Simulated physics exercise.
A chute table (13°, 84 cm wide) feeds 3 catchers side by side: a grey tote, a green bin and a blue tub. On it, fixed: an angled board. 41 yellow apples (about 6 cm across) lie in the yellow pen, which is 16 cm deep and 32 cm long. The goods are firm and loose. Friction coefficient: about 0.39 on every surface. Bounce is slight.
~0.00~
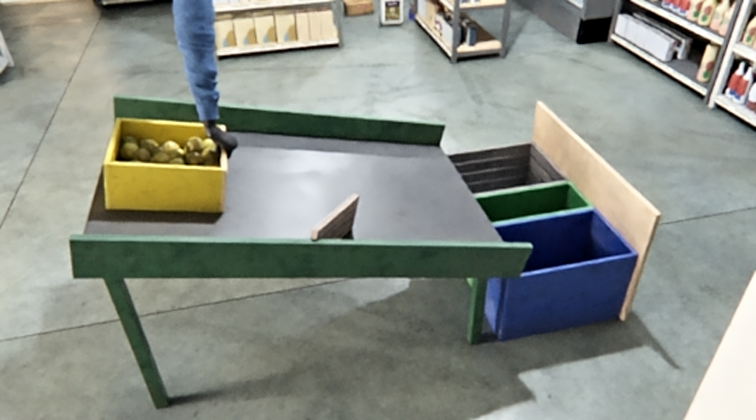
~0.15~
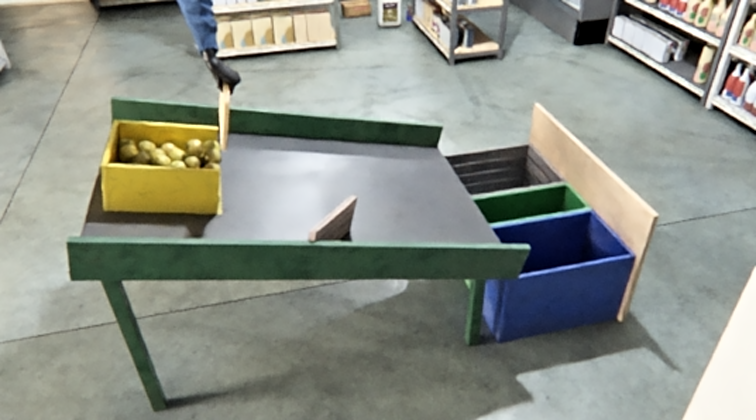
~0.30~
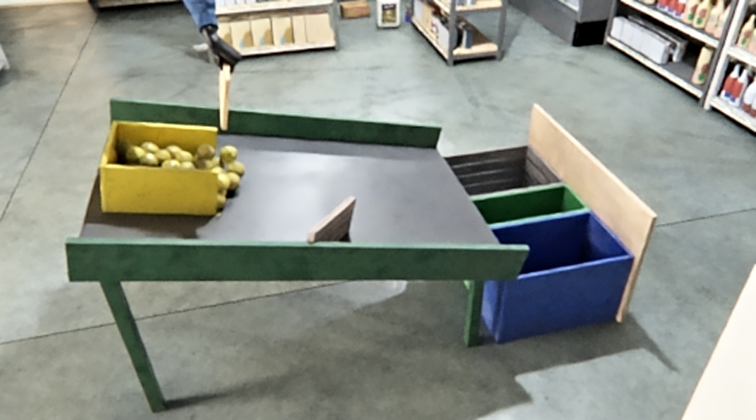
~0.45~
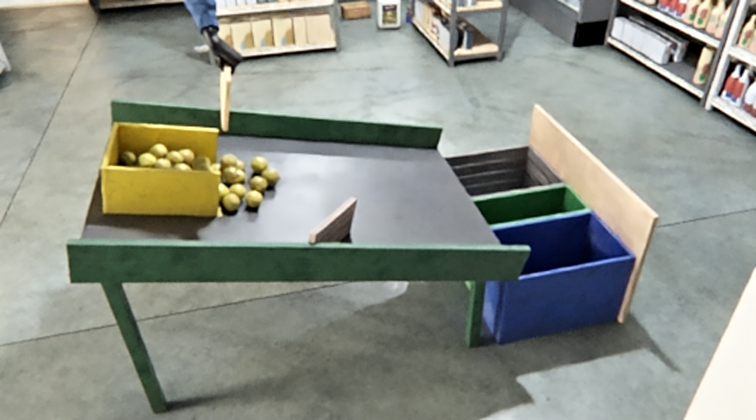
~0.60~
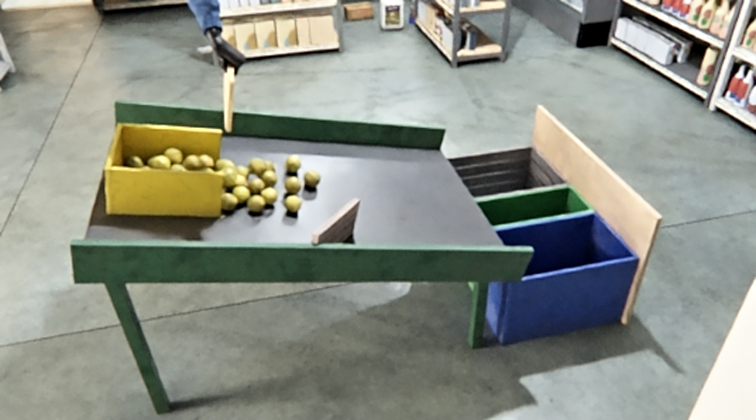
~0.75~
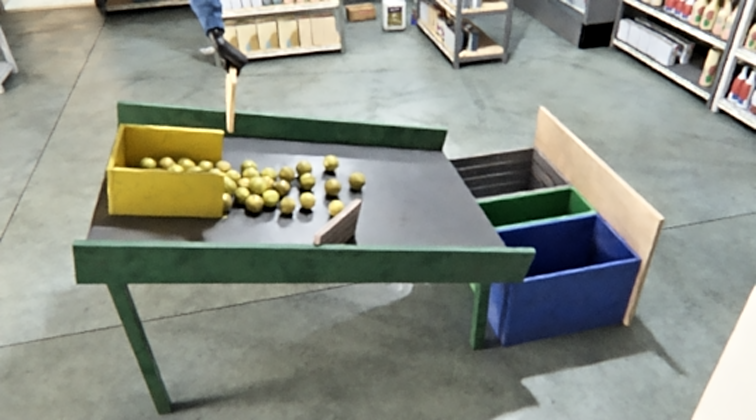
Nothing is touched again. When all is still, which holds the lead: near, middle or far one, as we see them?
Look in the middle one, the green bin.
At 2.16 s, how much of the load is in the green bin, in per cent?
Some 45 per cent by then.
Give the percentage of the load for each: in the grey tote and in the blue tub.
About 30 and 15 per cent.
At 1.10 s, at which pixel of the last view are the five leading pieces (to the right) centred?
Around (443, 188).
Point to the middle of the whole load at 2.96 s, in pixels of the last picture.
Near (537, 250).
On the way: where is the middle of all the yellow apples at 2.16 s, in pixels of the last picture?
Around (547, 247).
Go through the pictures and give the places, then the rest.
In the first frame (places track the rim corner closest to us here), yellow pen (109, 163); grey tote (462, 197); all still inside.
In the second frame, yellow pen (107, 165).
In the third frame, yellow pen (105, 166); 3 out, the lowest apple at (231, 182).
In the fourth frame, yellow pen (107, 167); 10 out, the lowest apple at (271, 177).
In the fifth frame, yellow pen (110, 168); 16 out, the lowest apple at (312, 179).
In the sixth frame, yellow pen (112, 168); grey tote (465, 202); 21 out, the lowest apple at (357, 181).
After 1.10 s, 8 still in the yellow pen, 32 on the slope and 1 in the air.
After 1.55 s, 4 in the grey tote, 3 in the green bin, 2 in the blue tub, 26 on the slope and 6 in the air.
After 2.16 s, 12 in the grey tote, 18 in the green bin, 7 in the blue tub, 1 on the slope and 3 in the air.
Outcome (at 2.96 s), 13 in the grey tote, 21 in the green bin and 7 in the blue tub.
